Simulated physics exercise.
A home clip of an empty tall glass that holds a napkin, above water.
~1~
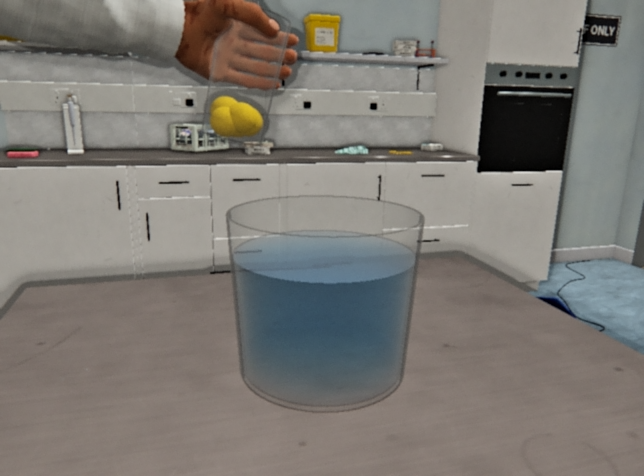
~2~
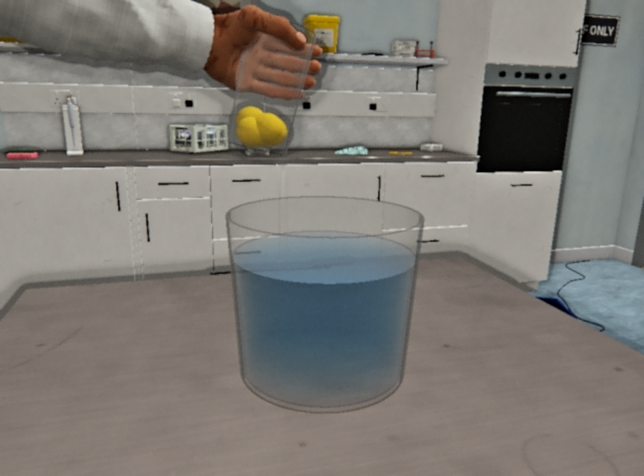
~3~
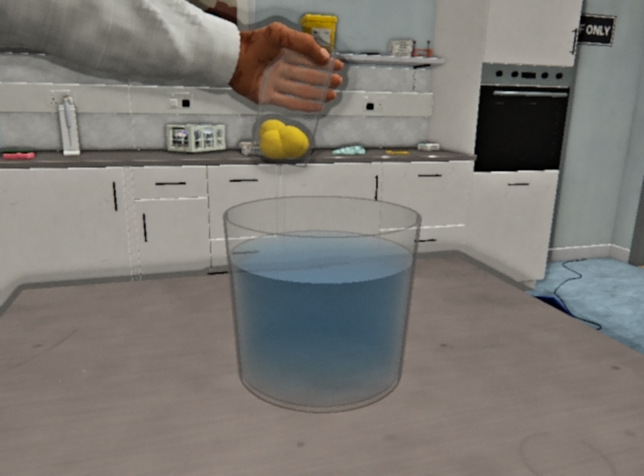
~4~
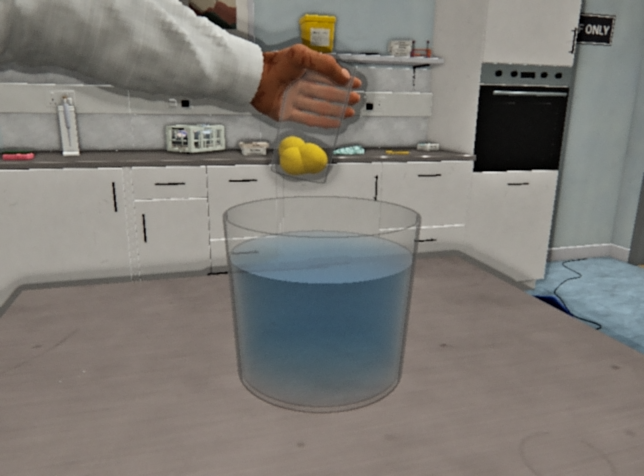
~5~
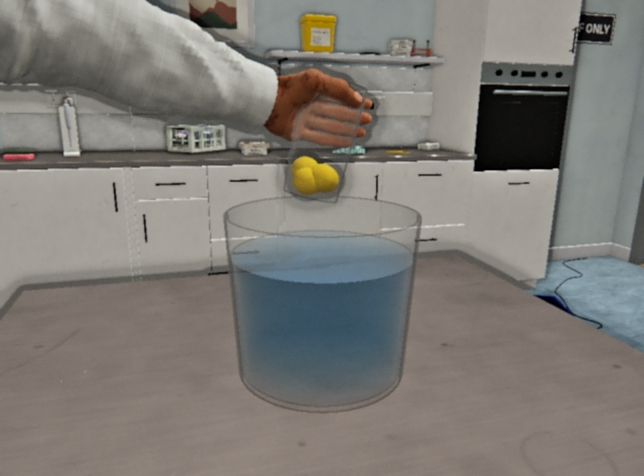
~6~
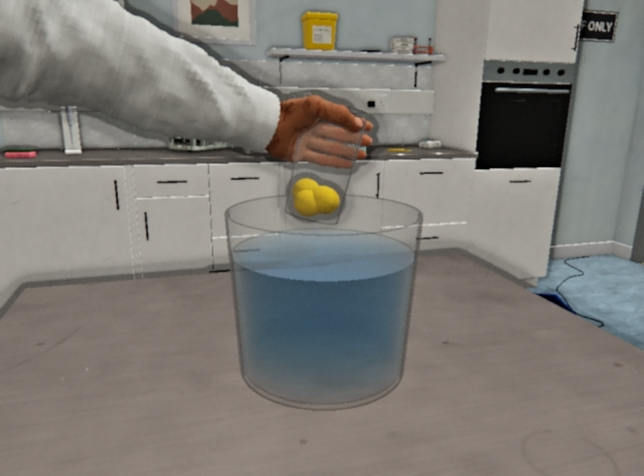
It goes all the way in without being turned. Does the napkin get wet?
It is flooded.
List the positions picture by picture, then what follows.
Tall glass (244, 75) mouth up; above the clear tub, in the first frame.
Tall glass (270, 86) mouth up; napkin (260, 132); coming down, in the second frame.
Tall glass (292, 100) mouth up; lower, in the third frame.
Tall glass (312, 117) mouth up; napkin (302, 160); lower still, in the fourth frame.
Tall glass (324, 138) mouth up; close to the surface, in the fifth frame.
Tall glass (325, 160) mouth up; napkin (315, 202); just over the surface, in the sixth frame.
Next, the tall glass enters the water.
After that, water pours in as the air escapes.
Finally, the tall glass is under, flooded, and the napkin is wet.
